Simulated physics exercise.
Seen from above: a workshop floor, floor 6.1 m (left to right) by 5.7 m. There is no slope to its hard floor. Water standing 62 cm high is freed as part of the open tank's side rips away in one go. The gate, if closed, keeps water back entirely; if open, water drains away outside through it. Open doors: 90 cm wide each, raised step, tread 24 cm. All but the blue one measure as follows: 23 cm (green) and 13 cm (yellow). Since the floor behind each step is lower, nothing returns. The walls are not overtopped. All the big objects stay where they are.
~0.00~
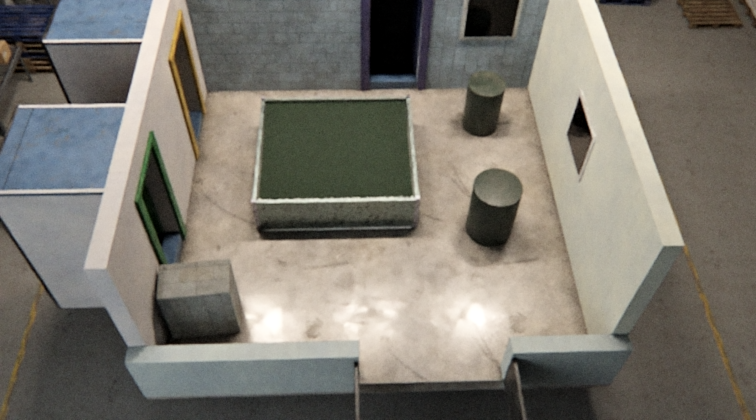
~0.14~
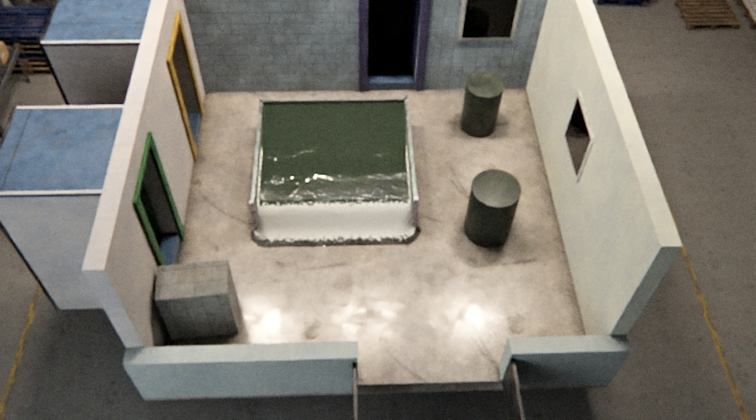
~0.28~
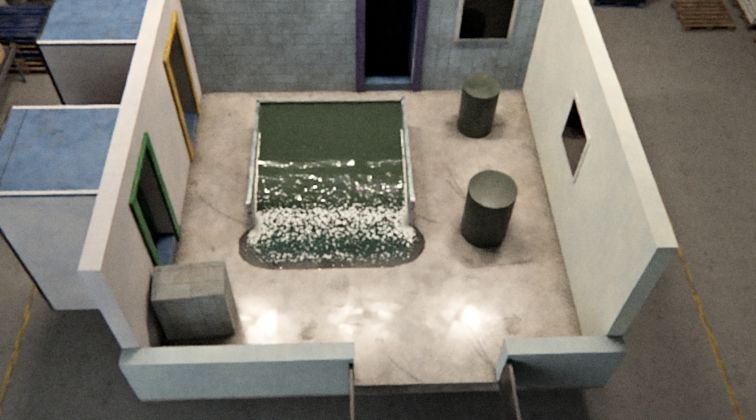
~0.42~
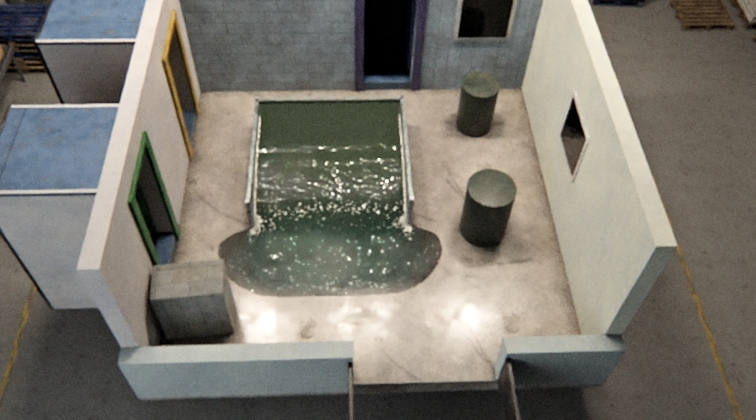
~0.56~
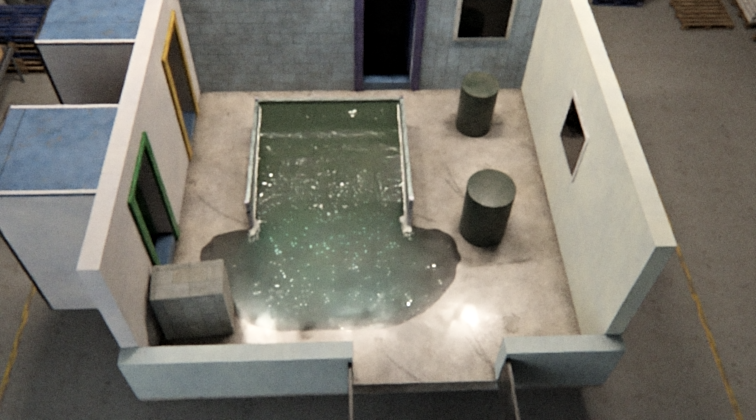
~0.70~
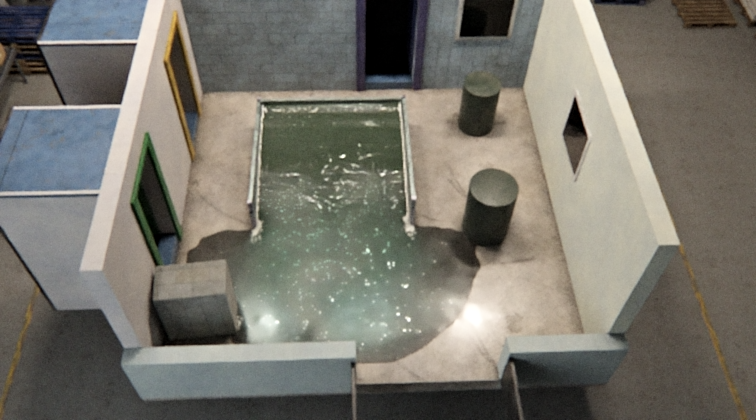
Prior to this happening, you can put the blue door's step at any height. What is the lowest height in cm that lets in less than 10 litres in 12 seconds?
7.5 cm.
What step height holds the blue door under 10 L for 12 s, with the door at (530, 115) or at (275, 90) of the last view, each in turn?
Minimums: Roughly 7.5 cm and 8.0 cm.
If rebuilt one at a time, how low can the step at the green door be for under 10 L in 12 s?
The green one would have to be about 15 cm high.
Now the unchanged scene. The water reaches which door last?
It's the blue one.
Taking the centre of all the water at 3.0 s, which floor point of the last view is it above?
Roughly (315, 264).
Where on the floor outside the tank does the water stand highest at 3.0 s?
Look close to (190, 338).
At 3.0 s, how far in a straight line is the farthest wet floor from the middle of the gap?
Near 4.2 m, more or less.
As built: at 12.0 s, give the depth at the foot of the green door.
About 6.5 centimetres.
After 1.4 s water covers 40 % of the floor, deepest (40 cm) near (277, 359); it has not reached the blue door.
After 3.0 s water covers 50 % of the floor, deepest (46 cm) near (190, 338); it has not reached the blue door.
After 12.0 s water covers 100 % of the floor, deepest (14 cm) near (537, 178); 8 cm at the blue door, 0 litres in over its 19 cm step.
At the blue door as built, the water arrived by 6.6 s and peaked near 11 cm at 10.0 s.
With a step of 6.5 cm, 17 litres would have come in within the 12 s; with 8.5 cm, 6 litres. So under 10 litres takes about 7.5 cm.
